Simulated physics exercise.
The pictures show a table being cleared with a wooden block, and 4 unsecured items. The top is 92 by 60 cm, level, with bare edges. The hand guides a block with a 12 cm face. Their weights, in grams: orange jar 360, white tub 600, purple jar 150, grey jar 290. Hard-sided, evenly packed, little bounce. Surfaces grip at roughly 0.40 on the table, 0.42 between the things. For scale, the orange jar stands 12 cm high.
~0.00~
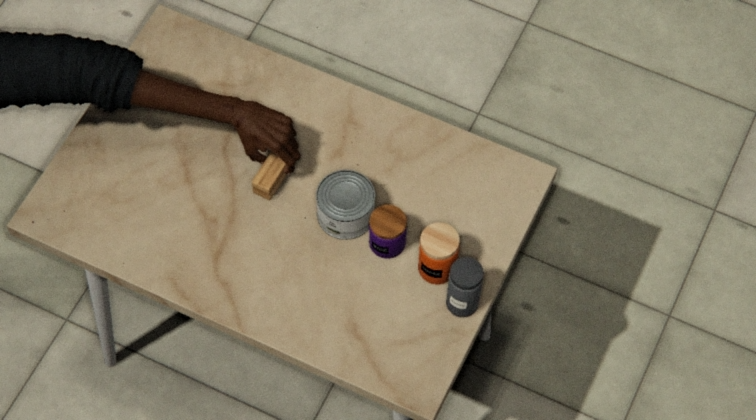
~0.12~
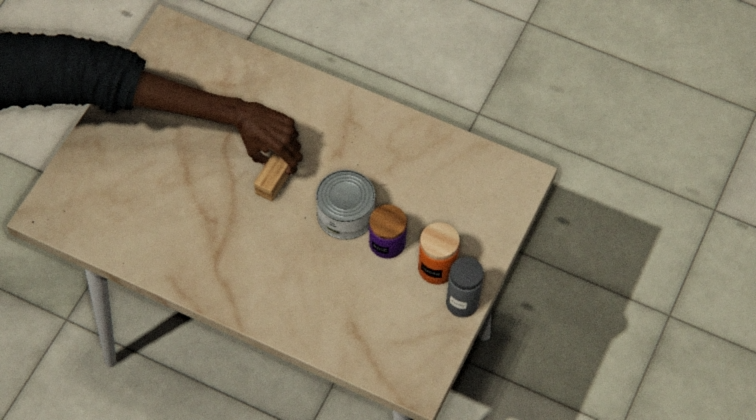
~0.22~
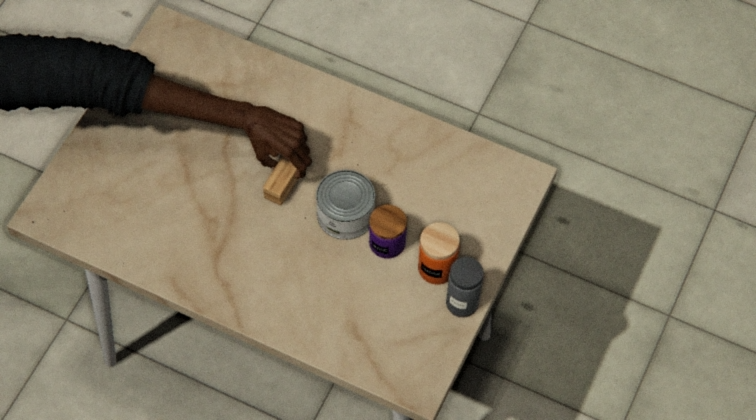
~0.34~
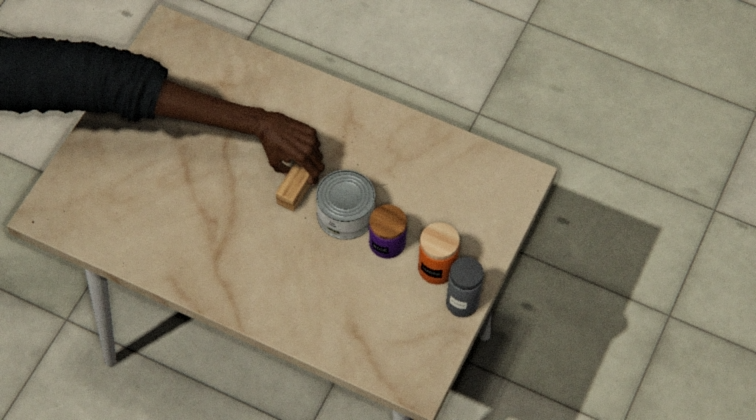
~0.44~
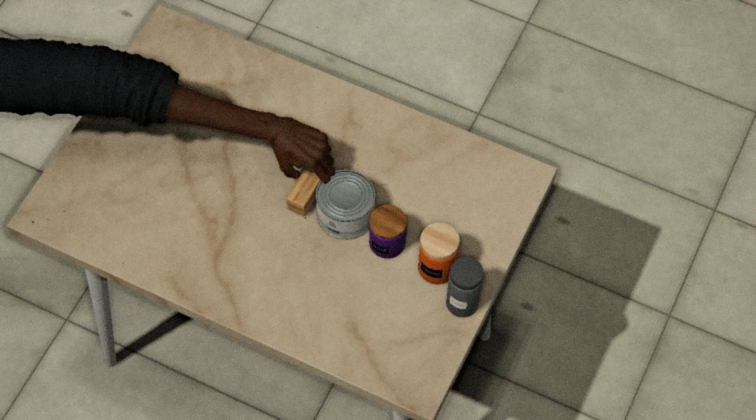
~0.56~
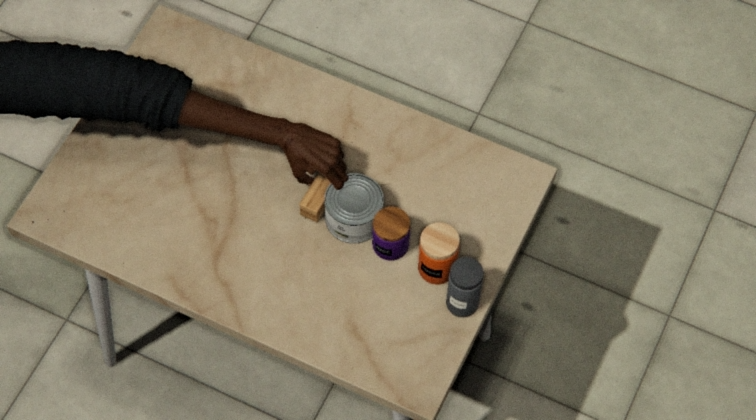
Hand sliding a wooden block rightward across a table into a large tin, nudging it and the purple jar beside it slightly.
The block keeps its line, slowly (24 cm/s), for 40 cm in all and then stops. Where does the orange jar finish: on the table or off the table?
The orange jar falls off the table.
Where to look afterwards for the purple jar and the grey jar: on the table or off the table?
The purple jar is still on the table; the grey jar ends off the table.
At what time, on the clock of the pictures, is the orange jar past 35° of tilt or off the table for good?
At about 1.5 s.
Around 1.06 s, block slid 23 cm; orange jar shifted 8 cm near (477, 271); purple jar shifted 12 cm; white tub shifted 14 cm.
Around 1.76 s, block slid 39 cm; orange jar and grey jar now off the table; white tub shifted 30 cm; purple jar shifted 18 cm.
Around 1.96 s, block slid 40 cm; white tub shifted 31 cm; purple jar shifted 18 cm.
Finally (2.2 s), off the table, orange jar and grey jar; not toppled but over 4 cm from the start, white tub and purple jar.
